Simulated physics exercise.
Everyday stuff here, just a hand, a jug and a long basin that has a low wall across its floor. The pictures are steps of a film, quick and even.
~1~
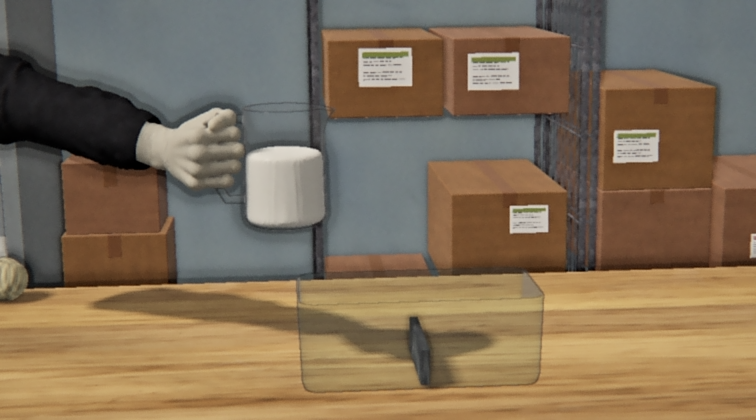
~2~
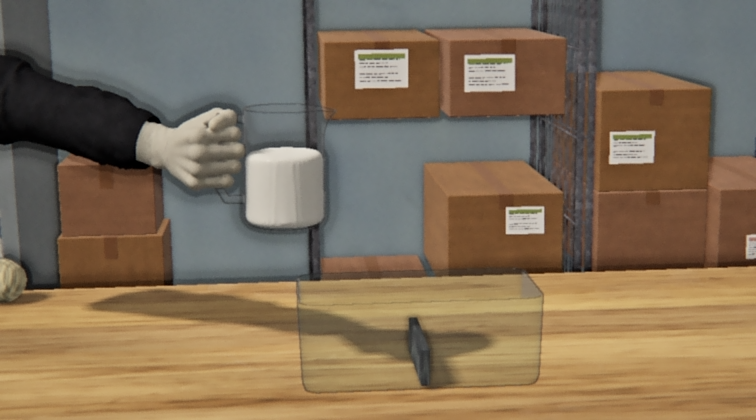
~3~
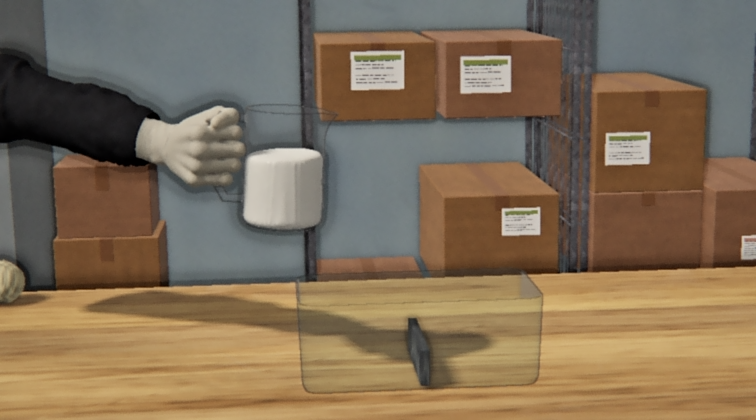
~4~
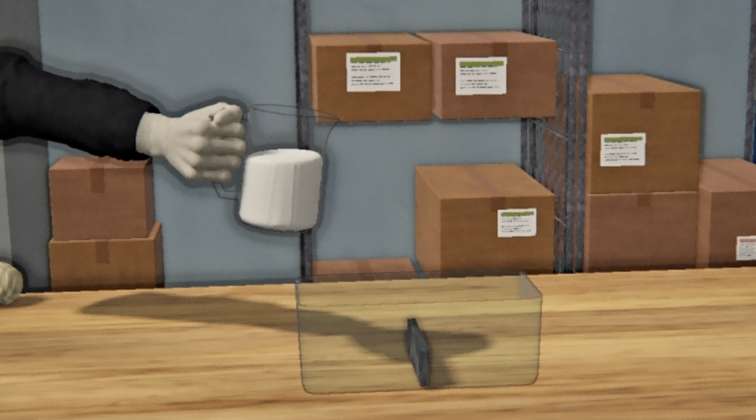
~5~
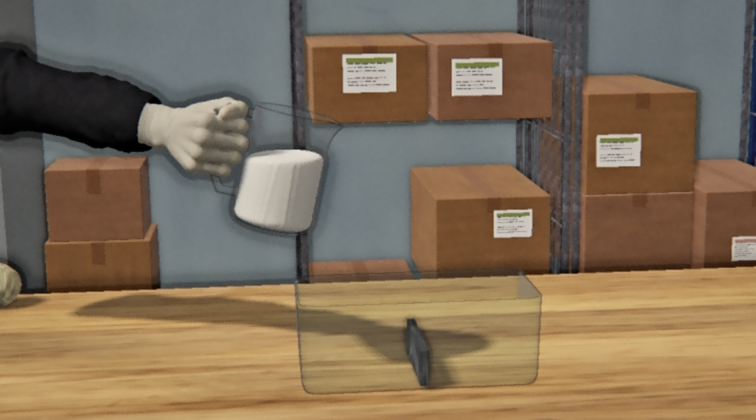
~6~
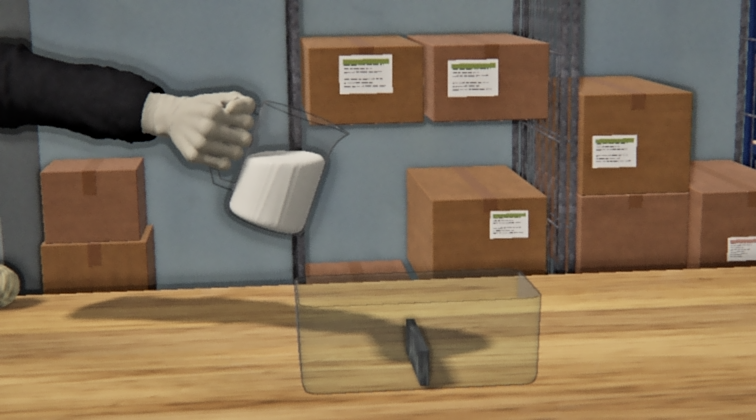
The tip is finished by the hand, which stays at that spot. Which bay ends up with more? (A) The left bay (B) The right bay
A, the left bay.
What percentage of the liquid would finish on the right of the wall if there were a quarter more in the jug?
Estimate: Around 40 per cent.
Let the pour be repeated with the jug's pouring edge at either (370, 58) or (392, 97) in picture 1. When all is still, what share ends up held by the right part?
85 % and 90 %.
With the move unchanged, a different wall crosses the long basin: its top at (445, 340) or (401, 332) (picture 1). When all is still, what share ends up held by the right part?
Respectively 5 and 80 per cent, approximately.
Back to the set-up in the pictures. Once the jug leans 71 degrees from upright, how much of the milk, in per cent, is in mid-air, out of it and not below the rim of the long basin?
Estimated at 5 per cent or so.
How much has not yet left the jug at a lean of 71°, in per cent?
Near 95 percent is still in there.
A moment on, the tilt is 71° and 96 per cent is still to pour, 0 is left of the wall and 0 right of it.
Next, the tilt is 94° and 54 per cent is still to pour, 19 is left of the wall and 3 right of it.
Then the tilt is 96° and 18 per cent is still to pour, 49 is left of the wall and 23 right of it.
Later the tilt is 96° and 6 per cent is still to pour, 68 is left of the wall and 24 right of it.
In the end 74 per cent lies left of the wall, 24 right of it and 1 outside.
